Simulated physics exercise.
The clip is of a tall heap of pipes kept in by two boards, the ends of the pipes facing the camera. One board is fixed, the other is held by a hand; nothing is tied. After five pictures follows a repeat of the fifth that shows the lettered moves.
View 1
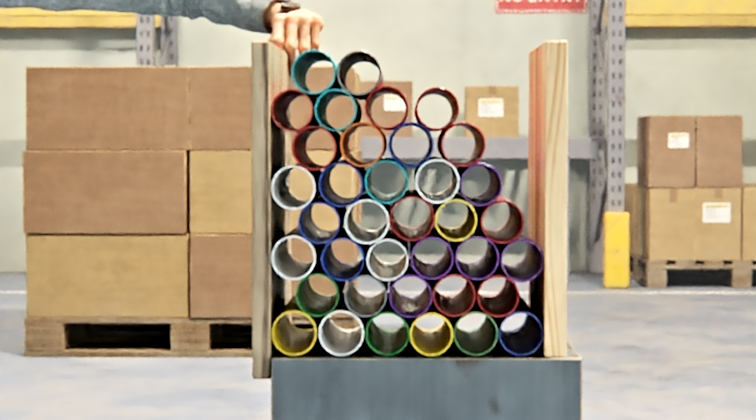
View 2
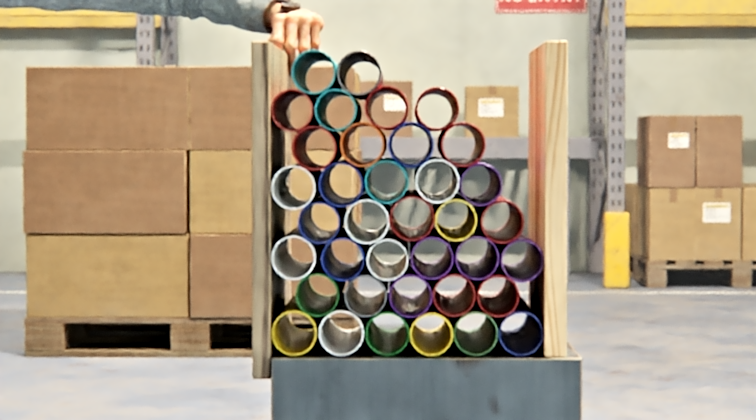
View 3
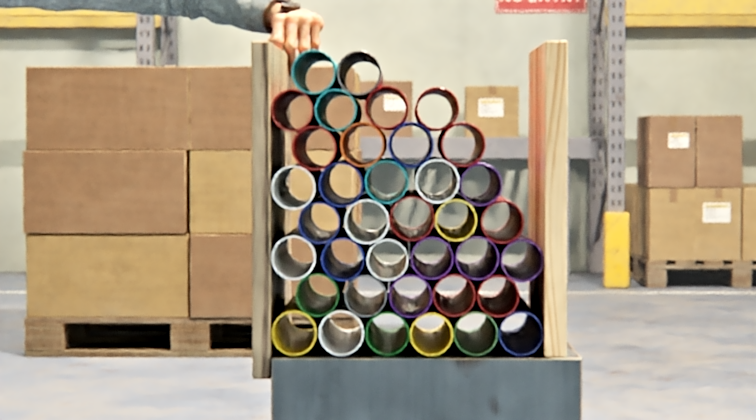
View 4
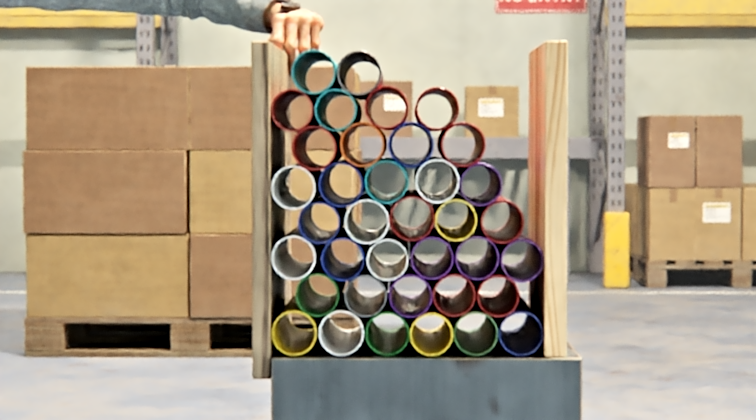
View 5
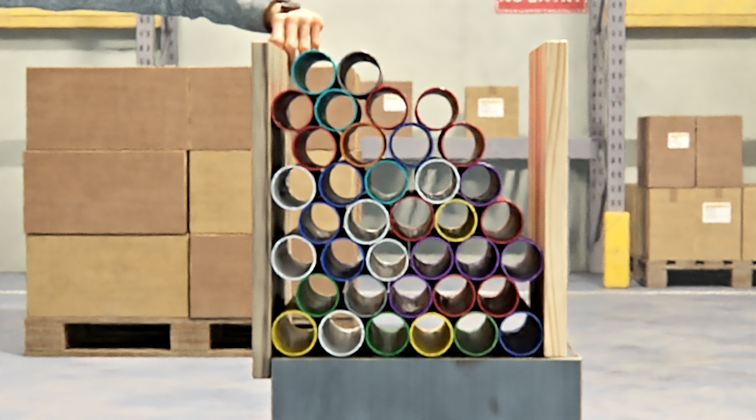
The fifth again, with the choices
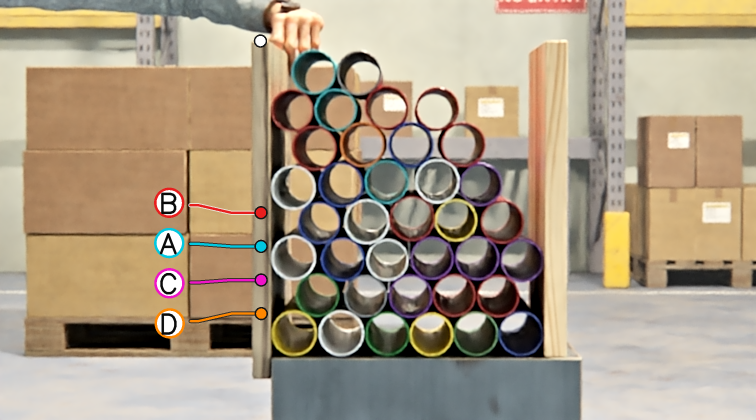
In the video, a hand rests at the top of the left wooden board beside a tall heap of colorful pipes, their open ends facing forward between two upright boards in a warehouse. Nothing visibly moves.
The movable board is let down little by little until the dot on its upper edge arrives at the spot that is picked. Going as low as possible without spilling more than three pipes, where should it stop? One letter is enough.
No lower than B.
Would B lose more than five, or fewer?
Fewer than five.
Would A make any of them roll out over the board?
At A: Yes.
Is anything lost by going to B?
Yes, at B.
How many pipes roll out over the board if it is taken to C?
With C, six.
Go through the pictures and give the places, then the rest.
A purple pipe (522, 261); a red pipe (314, 148); a red pipe (292, 110), in the first frame.
A red pipe (292, 110), in the second frame.
Side board (273, 205); a yellow pipe (294, 333), in the third frame.
A blue pipe (521, 334); a red pipe (454, 295), in the fourth frame.
A purple pipe (432, 258); a purple pipe (522, 261); a red pipe (314, 148), in the fifth frame.
On the marked copy, A at (261, 246); B at (261, 213); C at (261, 280); D at (261, 314); the white dot at (260, 41).
Taking B. A third of the way, top of the board (271, 118).
Two thirds of the way, top of the board (271, 203).
When it is over, top of the board (271, 212), two out over the board.
As for the rest, A more than three out over the board; C more than three out over the board; D more than three out over the board.
